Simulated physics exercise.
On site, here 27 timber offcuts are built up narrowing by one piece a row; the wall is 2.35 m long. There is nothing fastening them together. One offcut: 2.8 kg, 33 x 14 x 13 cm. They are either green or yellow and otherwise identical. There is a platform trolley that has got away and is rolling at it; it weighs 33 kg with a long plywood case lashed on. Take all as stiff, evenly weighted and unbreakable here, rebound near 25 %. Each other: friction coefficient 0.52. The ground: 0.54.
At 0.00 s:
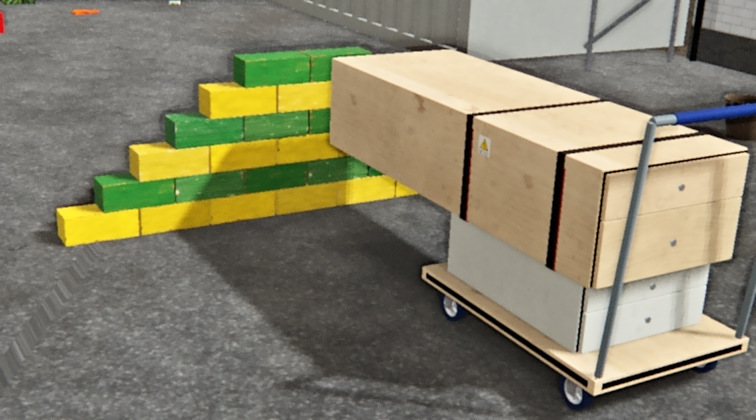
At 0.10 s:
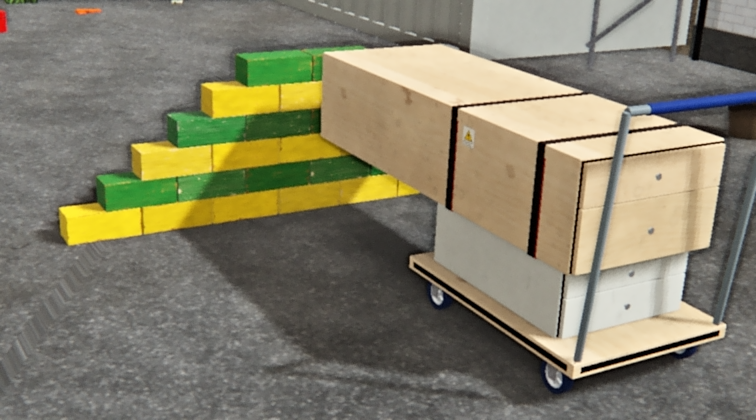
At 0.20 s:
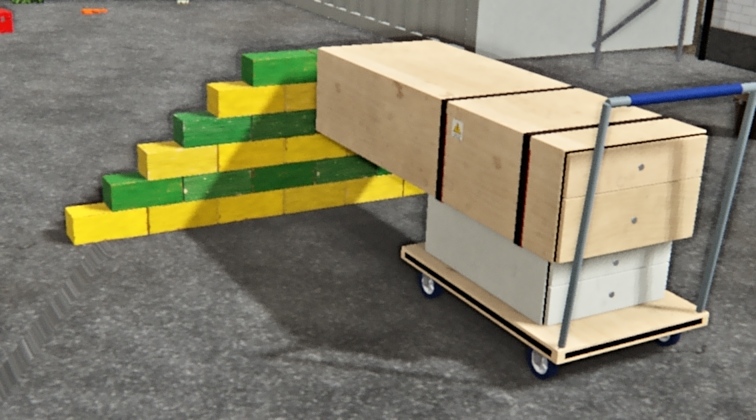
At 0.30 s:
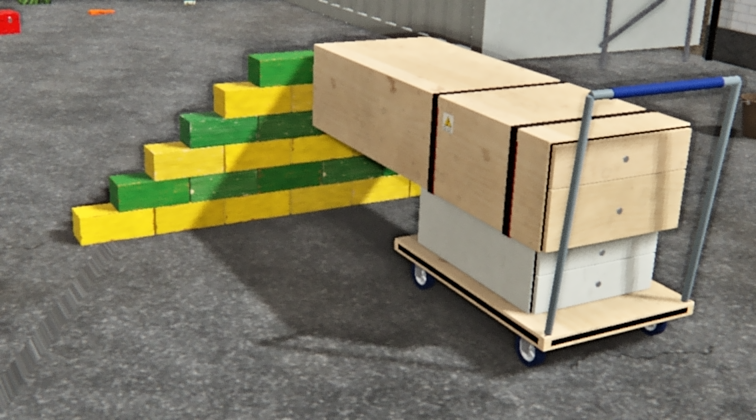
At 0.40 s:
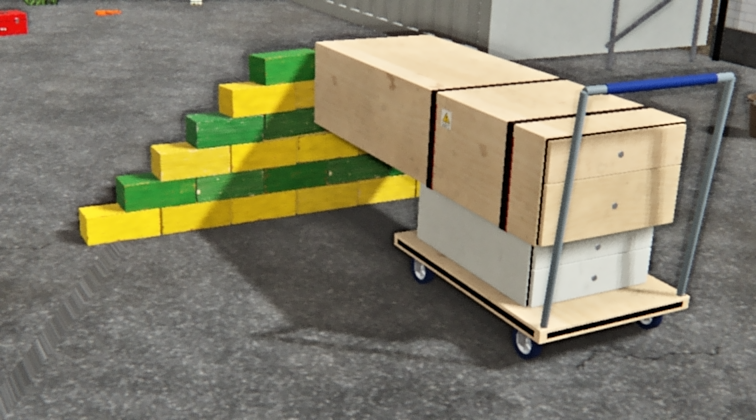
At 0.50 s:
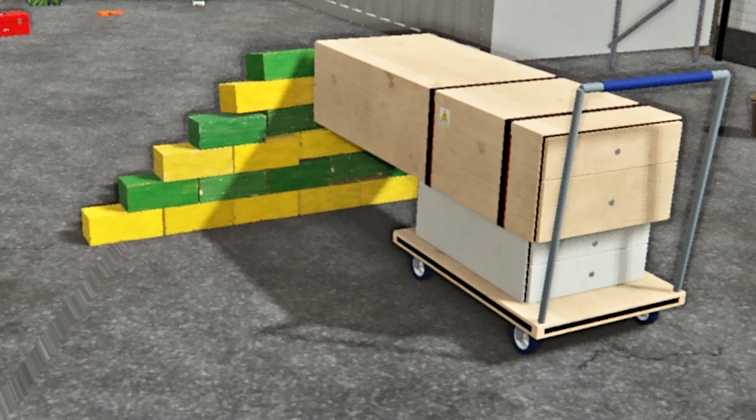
A platform trolley loaded with long wooden boxes rolled up to a stepped wall of green and yellow blocks, and its overhanging load pressed into the wall, nudging some of the blocks slightly.
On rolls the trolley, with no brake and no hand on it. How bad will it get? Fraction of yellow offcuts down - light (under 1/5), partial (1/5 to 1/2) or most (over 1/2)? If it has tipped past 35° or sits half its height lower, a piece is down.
Partial.
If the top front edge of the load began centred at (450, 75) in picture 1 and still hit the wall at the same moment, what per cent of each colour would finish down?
You'd end up with yellow at 40 per cent down and green at 50 per cent.
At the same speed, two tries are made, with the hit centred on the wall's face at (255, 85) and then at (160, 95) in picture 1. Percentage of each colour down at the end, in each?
First try then second: Yellow 30 and 10, green 40 and 20 per cent.
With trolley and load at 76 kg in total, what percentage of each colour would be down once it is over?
For yellow it's 30, for green it's 50 in a hundred.
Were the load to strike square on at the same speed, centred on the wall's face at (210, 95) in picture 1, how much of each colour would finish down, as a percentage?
The yellow ones would be 10 per cent down and the green ones 30 per cent.
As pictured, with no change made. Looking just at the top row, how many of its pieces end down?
From the top row, the count is 2.
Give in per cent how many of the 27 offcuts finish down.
Around 40 per cent, I'd say.
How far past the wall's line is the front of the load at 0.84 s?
Measured: Approx. 20 cm.
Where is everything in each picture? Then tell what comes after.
In the first frame (we follow the side turned to the camera; the camera pans a little), load (337, 87) 34 cm short of the wall; top green offcut (335, 51); no piece has moved.
The second frame shows load (328, 81) 23 cm short of the wall.
The third frame shows load (323, 76) 12 cm short of the wall.
The fourth frame shows load (319, 72) just touching.
The fifth frame shows load (320, 69) 50 mm into the wall's line; 9 stirred so far.
The sixth frame shows load (320, 68) 9 cm into the wall's line; 11 stirred so far.
Around 0.66 s, load 14 cm past the wall's line, still rolling; none of the 15 yellow offcuts down (0 of 27 in all colours); top yellow offcut tipped 22°; top green offcut tipped 23°.
Around 0.84 s, load 19 cm past the wall's line, still rolling; 5 of the 15 yellow offcuts down (11 of 27 in all colours); top yellow offcut tipped 47°, 10 cm lower; top green offcut tipped 47°, 16 cm lower.
Around 1.04 s, load 24 cm past the wall's line, still rolling; 5 of the 15 yellow offcuts down (11 of 27 in all colours); top yellow offcut on its side; top green offcut on its side.
Finally (1.8 s), load 36 cm past the wall's line, still rolling; 5 of the 15 yellow offcuts down (11 of 27 in all colours); top yellow offcut on its side; top green offcut on its side. That is 33 per cent. Seen by the last camera, middles, top yellow offcut near (312, 150), top green offcut near (270, 148).
